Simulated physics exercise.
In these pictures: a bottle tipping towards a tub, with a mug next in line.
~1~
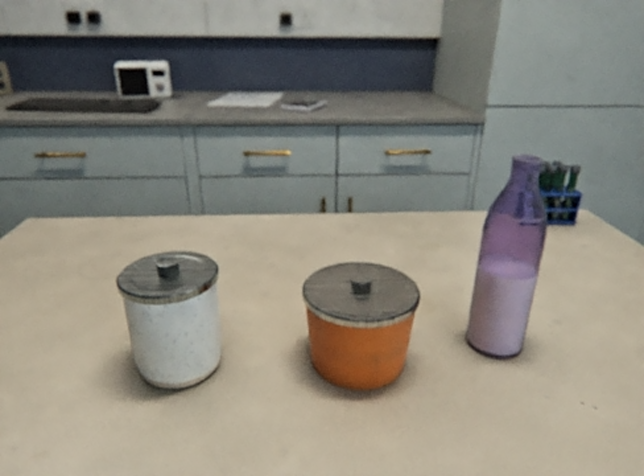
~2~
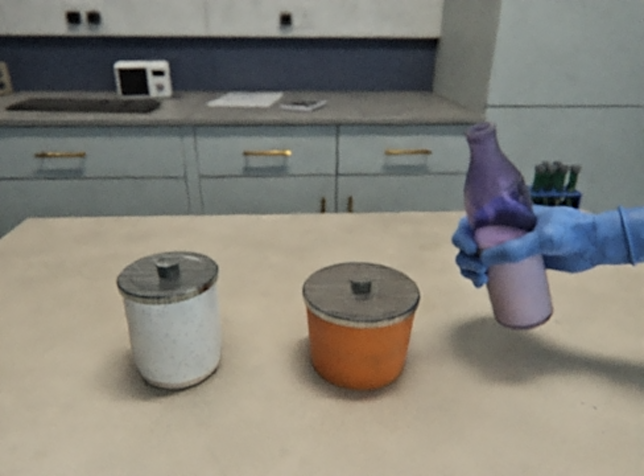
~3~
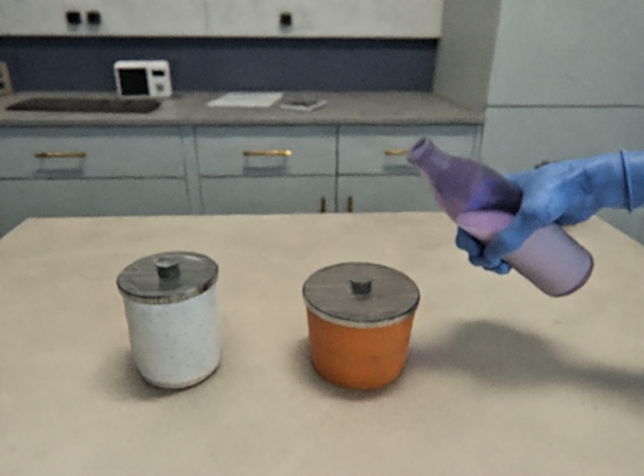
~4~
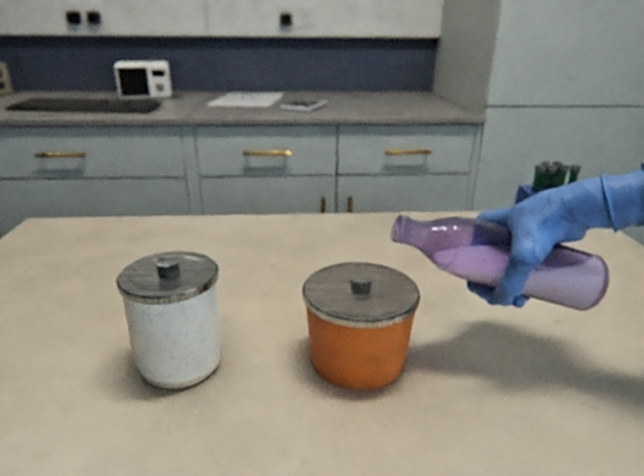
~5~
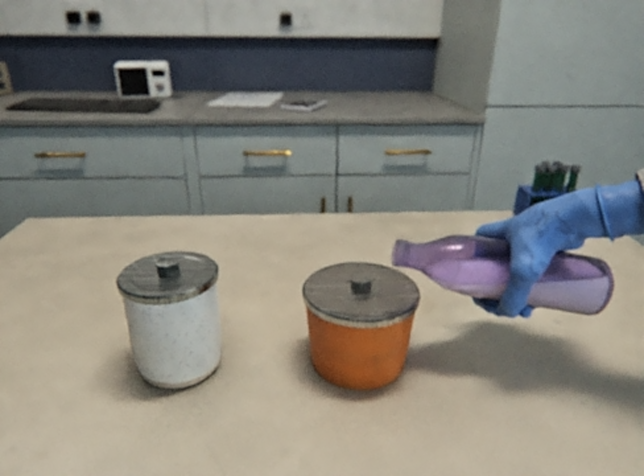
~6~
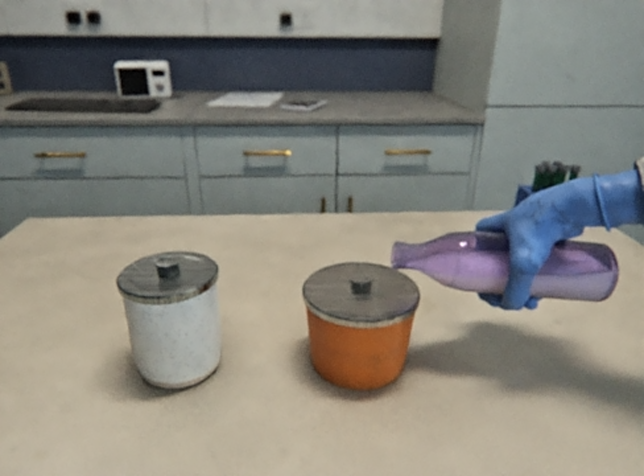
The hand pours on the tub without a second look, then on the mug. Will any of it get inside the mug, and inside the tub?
Outcome: The mug will end up with nothing, the tub will end up with nothing.
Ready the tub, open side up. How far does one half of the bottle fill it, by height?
It would come up to something like 20 per cent.
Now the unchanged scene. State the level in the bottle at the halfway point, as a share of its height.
It comes up to something like 20 percent.
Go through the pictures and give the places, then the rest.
Before the pour; bottle (510, 255) about half full; tub (359, 328) with its lid on; mug (176, 326) with its lid on, in the first frame.
The bottle is on its way; bottle (503, 226) tipped 20° with all of its load; tub (359, 328) with its lid on, in the second frame.
Tilting; bottle (494, 213) tipped 50° with all of its load; mug (176, 326) with its lid on, in the third frame.
No stream yet; bottle (492, 256) tipped 70° with all of its load; tub (359, 328) with its lid on, in the fourth frame.
Still nothing leaves it; bottle (494, 270) tipped 80° with all of its load; mug (176, 326) with its lid on, in the fifth frame.
On the point of pouring; bottle (496, 264) tipped 85° with all of its load; tub (359, 328) with its lid on; mug (176, 326) with its lid on, in the sixth frame.
A moment on, it hits the lid of the tub and runs off.
Further on, it hits the lid of the mug and runs off.
When it is over, the tub is empty, in a puddle; the mug is empty, in a puddle.
